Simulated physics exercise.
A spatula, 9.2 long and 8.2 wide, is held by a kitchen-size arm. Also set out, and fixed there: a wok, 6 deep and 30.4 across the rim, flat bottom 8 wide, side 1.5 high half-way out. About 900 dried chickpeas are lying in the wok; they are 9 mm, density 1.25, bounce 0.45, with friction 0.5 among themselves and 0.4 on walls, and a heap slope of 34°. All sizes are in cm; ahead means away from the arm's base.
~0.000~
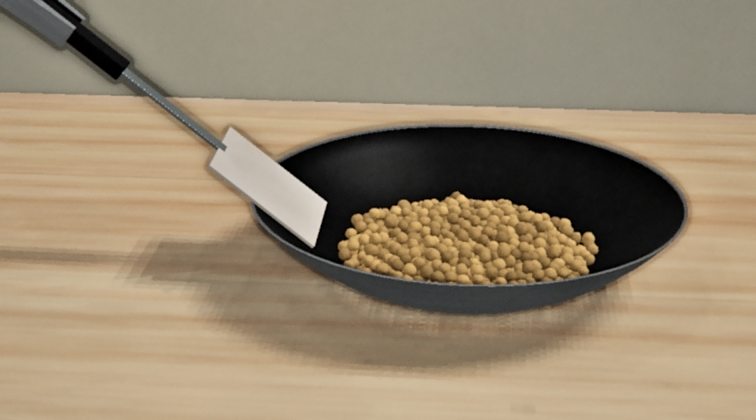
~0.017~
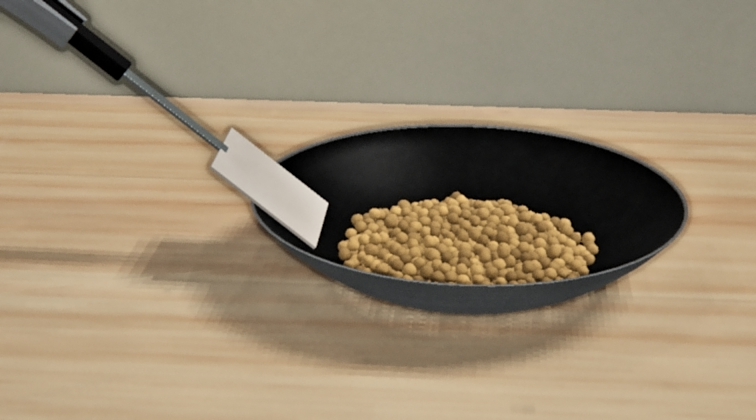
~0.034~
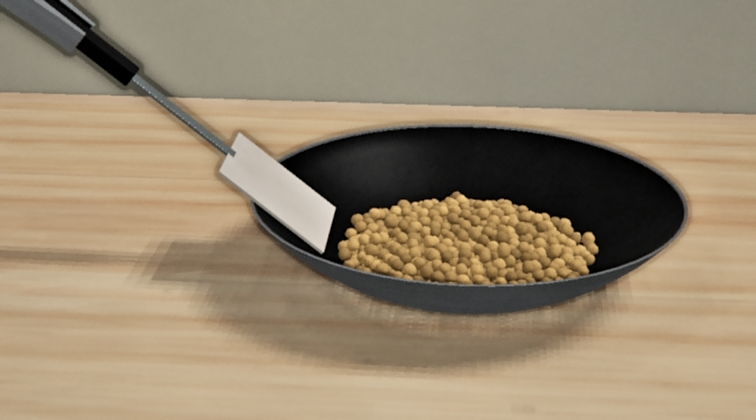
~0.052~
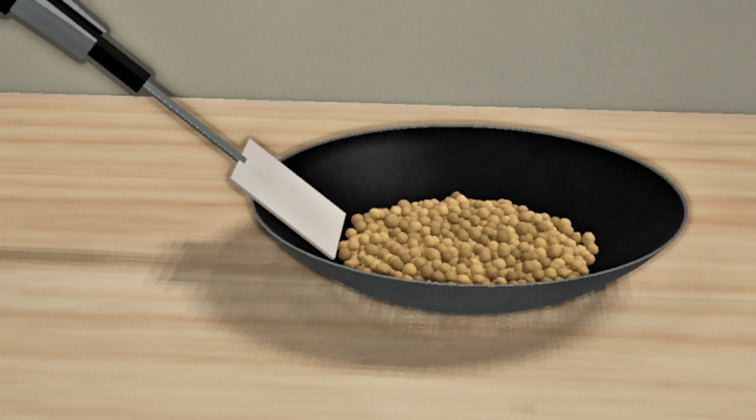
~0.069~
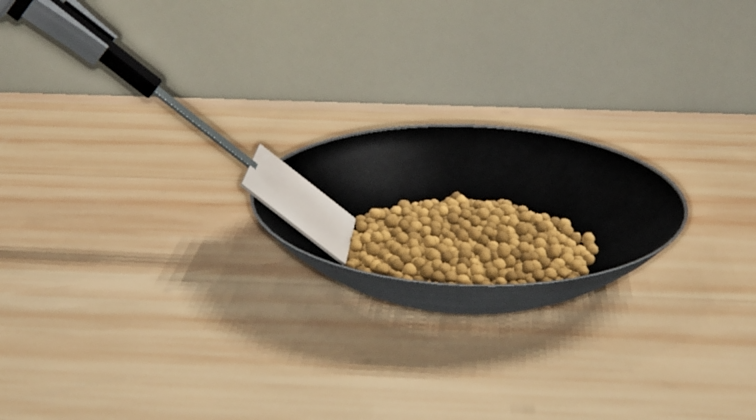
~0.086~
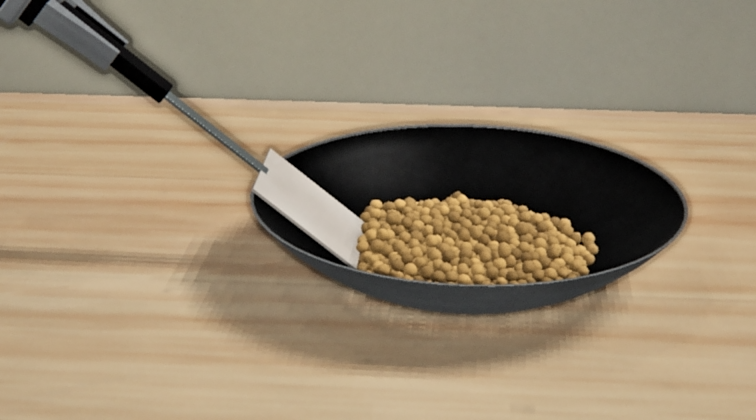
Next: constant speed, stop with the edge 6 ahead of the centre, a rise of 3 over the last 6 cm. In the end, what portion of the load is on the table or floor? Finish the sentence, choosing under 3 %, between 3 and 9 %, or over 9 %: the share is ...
The share is under 3 %.
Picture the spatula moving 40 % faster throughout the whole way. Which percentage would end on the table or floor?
Roughly 0 in a hundred.
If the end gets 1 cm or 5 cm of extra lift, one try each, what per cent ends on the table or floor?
First try about 0 %, second try about 0 %.
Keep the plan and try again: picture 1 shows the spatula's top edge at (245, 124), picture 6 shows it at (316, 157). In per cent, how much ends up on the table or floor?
It comes to something like 0 %, give or take.
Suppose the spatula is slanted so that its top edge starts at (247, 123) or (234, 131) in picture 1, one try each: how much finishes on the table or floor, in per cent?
I'd say near 0 per cent for the first and near 0 per cent for the second.
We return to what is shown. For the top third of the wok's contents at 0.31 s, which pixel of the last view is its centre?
Roughly pixel (556, 231).
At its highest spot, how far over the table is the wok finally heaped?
Top of the heap: Roughly 6.0 cm above the table top.
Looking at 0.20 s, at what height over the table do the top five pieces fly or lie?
They are near 4 cm up.
By 0.20 s, sloping 39°, highest piece 4 above the table; 900 in the wok.
By 0.31 s, sloping 39°, highest piece 5 above the table; 900 in the wok.
By 0.57 s, sloping 39°, highest piece 6 above the table; 900 in the wok.
By 1.62 s, sloping 39°, highest piece 6 above the table; 900 in the wok.
Final count, 900 in the wok. That is 0 % on the table or floor.
